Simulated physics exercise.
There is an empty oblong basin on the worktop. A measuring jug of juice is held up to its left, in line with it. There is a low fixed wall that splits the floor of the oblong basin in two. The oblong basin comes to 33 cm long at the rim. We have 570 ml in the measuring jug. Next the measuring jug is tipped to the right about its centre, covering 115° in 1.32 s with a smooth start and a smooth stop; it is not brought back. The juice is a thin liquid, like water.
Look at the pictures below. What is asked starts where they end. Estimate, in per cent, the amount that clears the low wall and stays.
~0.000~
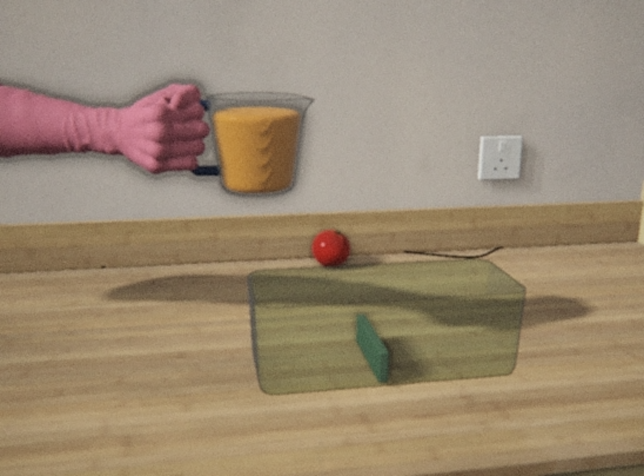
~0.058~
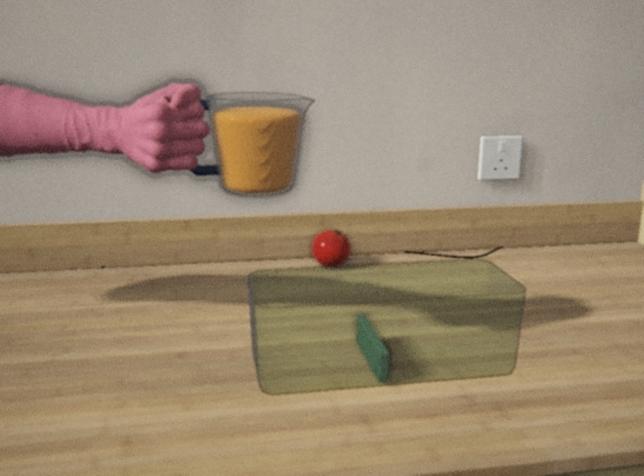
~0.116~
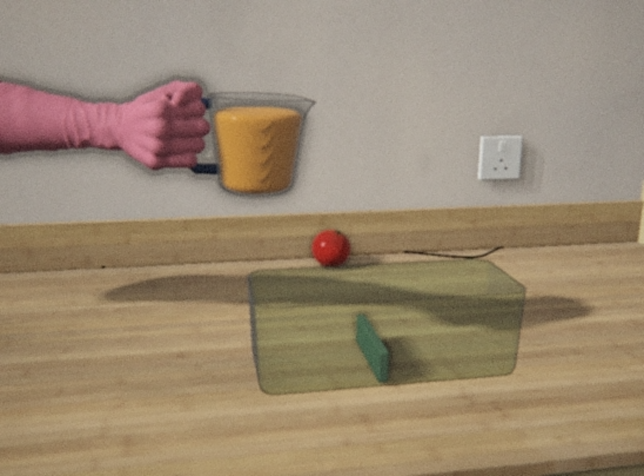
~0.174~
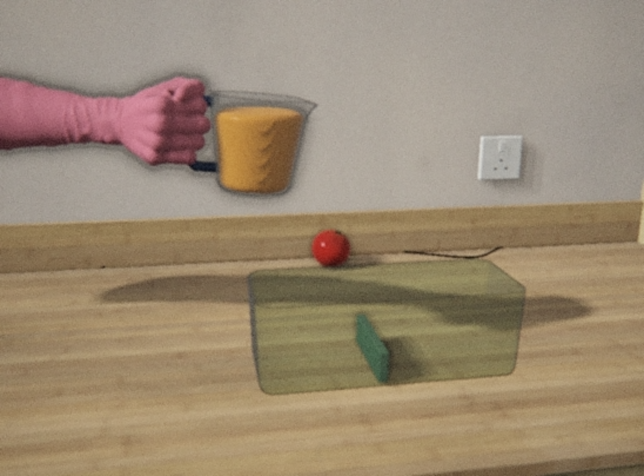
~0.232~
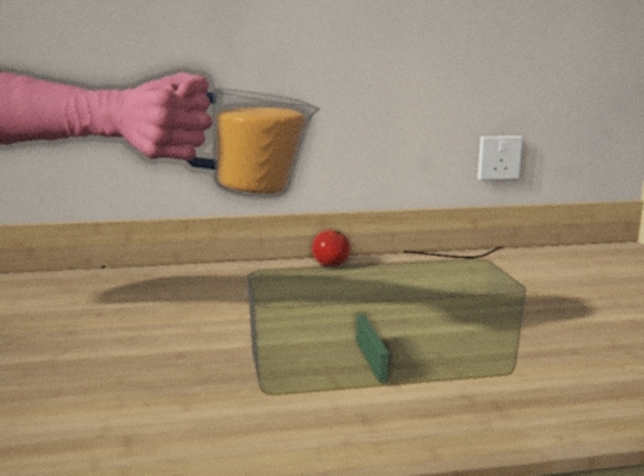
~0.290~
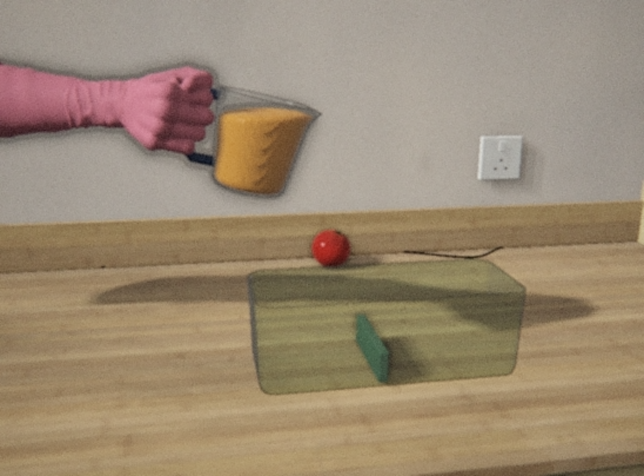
Roughly 54 percent.
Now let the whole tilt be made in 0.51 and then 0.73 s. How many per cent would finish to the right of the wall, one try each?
Try 1: Approx. 25 %; try 2: Approx. 30 %.
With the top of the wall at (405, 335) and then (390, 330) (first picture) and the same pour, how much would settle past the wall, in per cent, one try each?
10 per cent first, 20 per cent second.
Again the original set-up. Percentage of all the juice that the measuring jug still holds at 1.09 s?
Remaining share: Approx. 10 %.
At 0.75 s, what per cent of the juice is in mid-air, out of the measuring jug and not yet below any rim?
Roughly 24 %.
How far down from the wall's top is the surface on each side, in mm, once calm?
Near 26 mm for the left and near 26 mm for the right.
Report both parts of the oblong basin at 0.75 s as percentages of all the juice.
About 2 left, 6 right.
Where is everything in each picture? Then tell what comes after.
In the first picture, it leans 0°; its right rim is at (314, 98); the juice meets the walls at (211, 114) and (300, 112); the oblong basin's rim runs from (252, 290) to (507, 276); the wall's top is at (372, 334).
In the second picture, it leans 1°; its right rim is at (315, 99); the juice meets the walls at (212, 113) and (300, 112).
In the third picture, it leans 2°; its right rim is at (316, 100); the juice meets the walls at (213, 113) and (301, 113).
In the fourth picture, it leans 5°; its right rim is at (318, 103); the juice meets the walls at (215, 113) and (303, 113).
In the fifth picture, it leans 9°; its right rim is at (320, 107); the juice meets the walls at (216, 114) and (306, 114).
In the sixth picture, it leans 13°; its right rim is at (322, 112); the juice meets the walls at (218, 114) and (311, 114).
By 0.75 s the tilt is 70° and 68 per cent is still to pour, 2 is left of the wall and 6 right of it.
By 1.09 s the tilt is 106° and 10 per cent is still to pour, 23 is left of the wall and 50 right of it.
By 1.44 s the tilt is 115° and 0 per cent is still to pour, 44 is left of the wall and 53 right of it.
By 1.82 s the tilt is 115° and 0 per cent is still to pour, 44 is left of the wall and 54 right of it.
At rest 44 per cent lies left of the wall, 54 right of it and 3 outside.
